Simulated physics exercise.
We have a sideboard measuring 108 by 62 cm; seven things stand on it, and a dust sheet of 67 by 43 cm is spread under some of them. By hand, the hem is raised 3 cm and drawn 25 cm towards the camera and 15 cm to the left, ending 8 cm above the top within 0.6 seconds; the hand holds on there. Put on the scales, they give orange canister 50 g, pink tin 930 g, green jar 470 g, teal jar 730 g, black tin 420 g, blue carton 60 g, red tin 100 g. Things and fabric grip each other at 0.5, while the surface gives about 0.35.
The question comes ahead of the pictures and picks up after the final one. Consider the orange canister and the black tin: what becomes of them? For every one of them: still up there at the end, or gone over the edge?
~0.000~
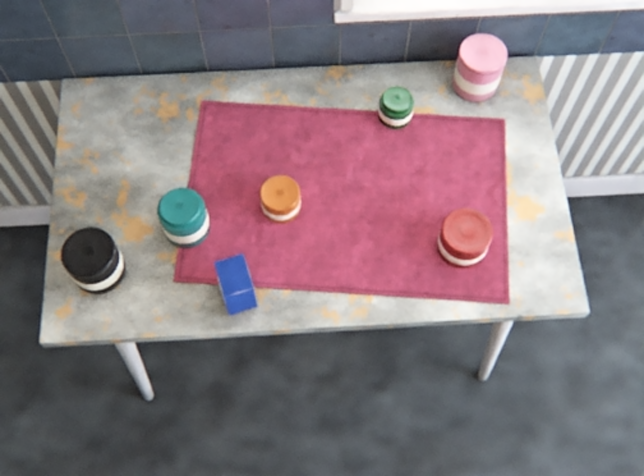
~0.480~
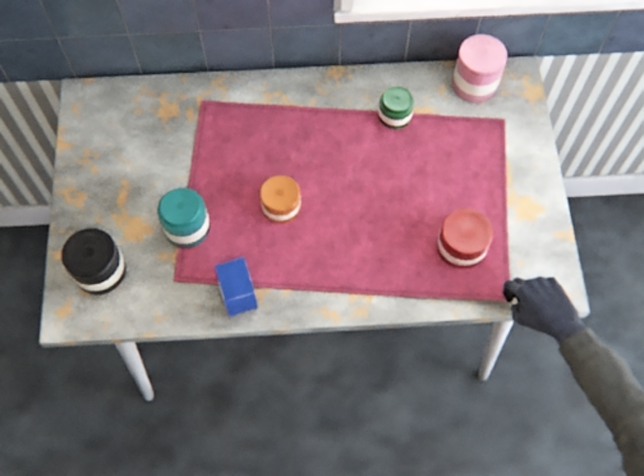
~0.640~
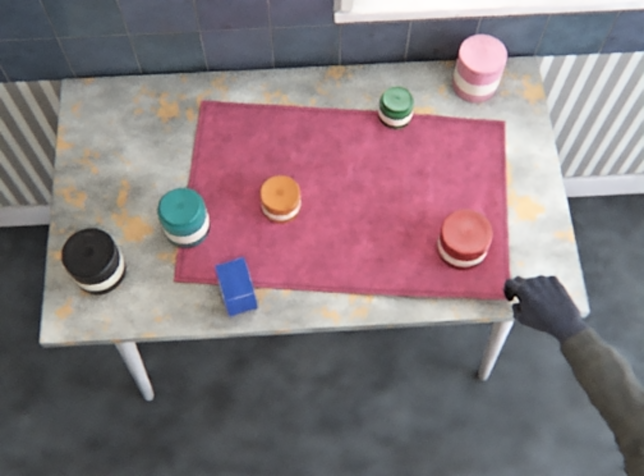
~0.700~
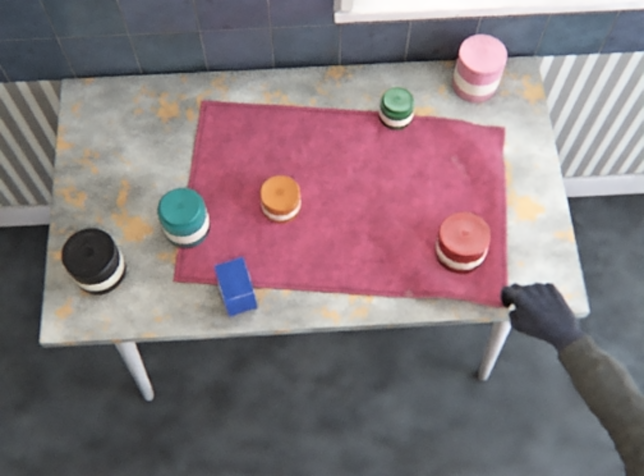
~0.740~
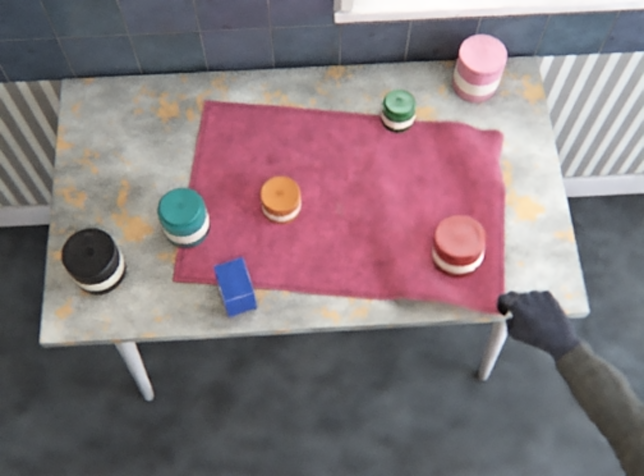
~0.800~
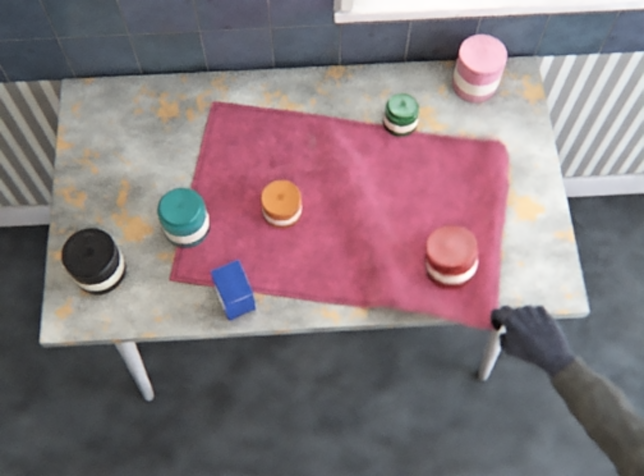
Orange canister: Still up there; black tin: Still up there.
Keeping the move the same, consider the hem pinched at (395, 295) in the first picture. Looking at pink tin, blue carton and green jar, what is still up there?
Well, in that case the pink tin survives on top, the blue carton tips off and the green jar survives on top.
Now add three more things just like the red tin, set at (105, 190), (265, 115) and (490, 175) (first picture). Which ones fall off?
So it goes: The first one is still up there, the next is still up there, the last ends up off.
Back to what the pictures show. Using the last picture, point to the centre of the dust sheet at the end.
The midpoint is close to pixel (336, 300).
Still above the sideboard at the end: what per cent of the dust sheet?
Roughly 60% of it.
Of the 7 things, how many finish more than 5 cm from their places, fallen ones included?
That comes to 3 of the things.
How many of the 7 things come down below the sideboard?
Counted result: 2.
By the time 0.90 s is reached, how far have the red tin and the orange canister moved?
Shift - red tin 10 cm, orange canister 4 cm.
After 0.9 s, 95 % of the dust sheet is still over the top; orange canister 3 cm off its start, red tin 11 cm off its start, green jar 3 cm off its start.
After 1.0 s, 85 % of the dust sheet is still over the top; orange canister 6 cm off its start, red tin 18 cm off its start, blue carton 6 cm off its start.
After 1.1 s, 75 % of the dust sheet is still over the top; orange canister 10 cm off its start at (281, 236), red tin 26 cm off its start at (432, 353), blue carton 9 cm off its start at (202, 318).
After 1.2 s, 65 % of the dust sheet is still over the top; orange canister 12 cm off its start, red tin 27 cm off its start, blue carton 12 cm off its start.
After 2.8 s, 60 % of the dust sheet is still over the top; orange canister 14 cm off its start at (277, 256), black tin 0 cm off its start at (88, 252), red tin over the edge, blue carton over the edge.
